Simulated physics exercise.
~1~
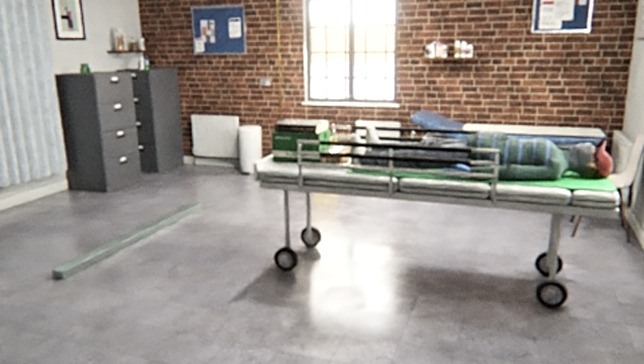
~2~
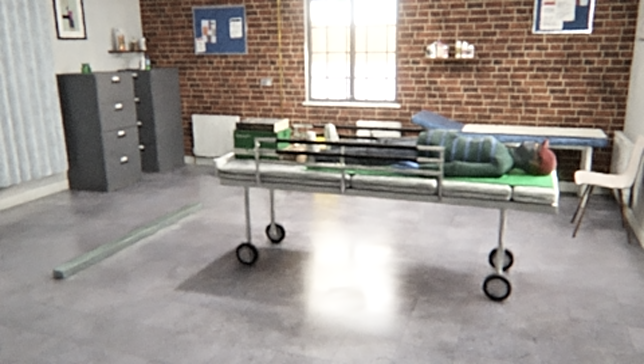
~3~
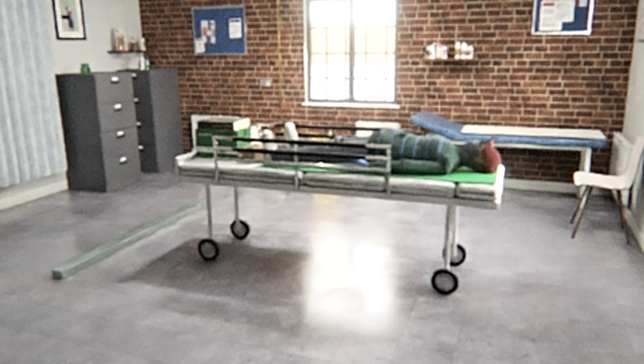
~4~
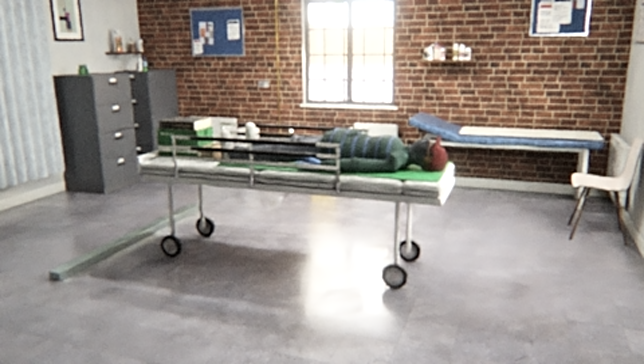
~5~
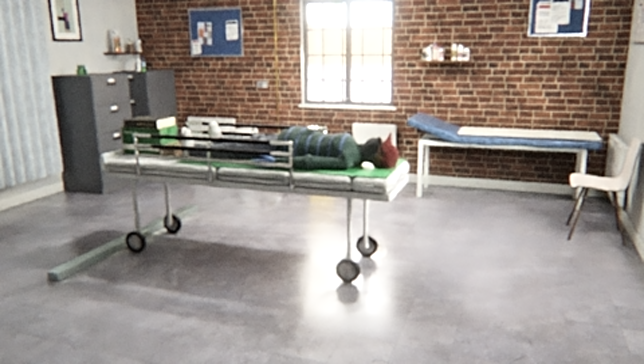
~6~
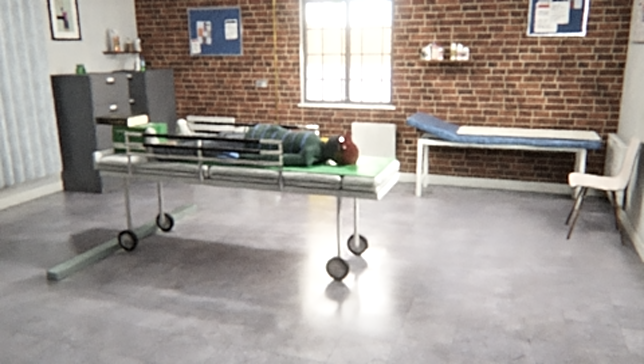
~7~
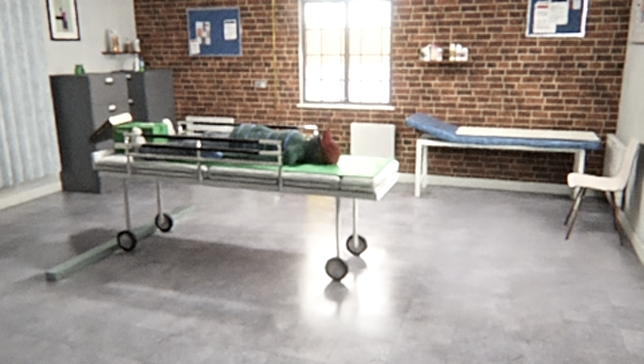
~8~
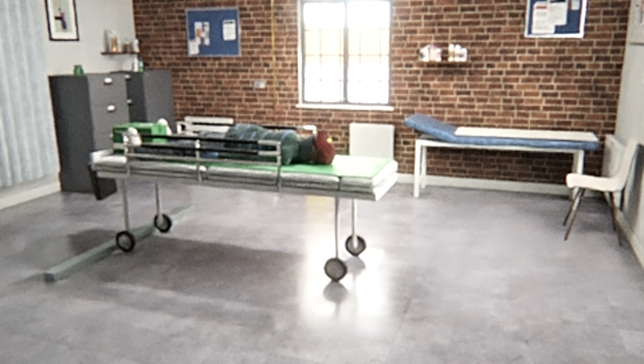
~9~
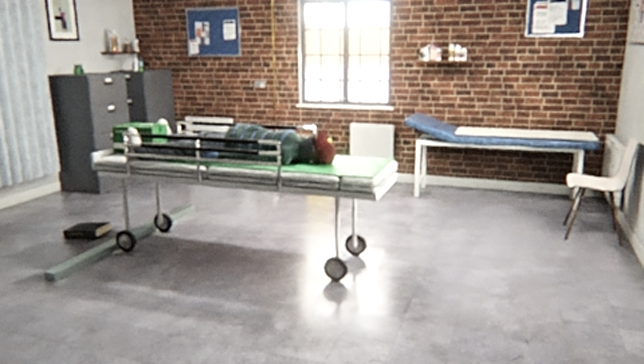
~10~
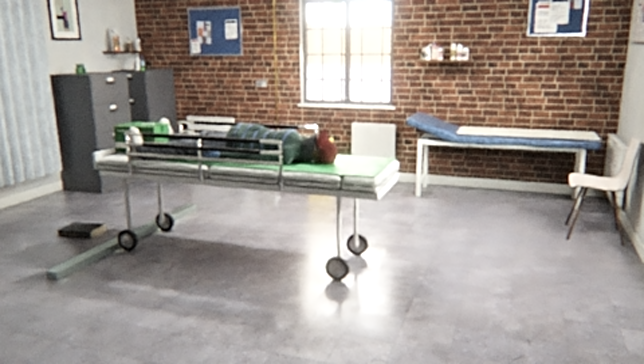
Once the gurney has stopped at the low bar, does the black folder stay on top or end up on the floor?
The black folder ends up on the floor, dropping off the left end of the gurney and coming to rest near the low bar.
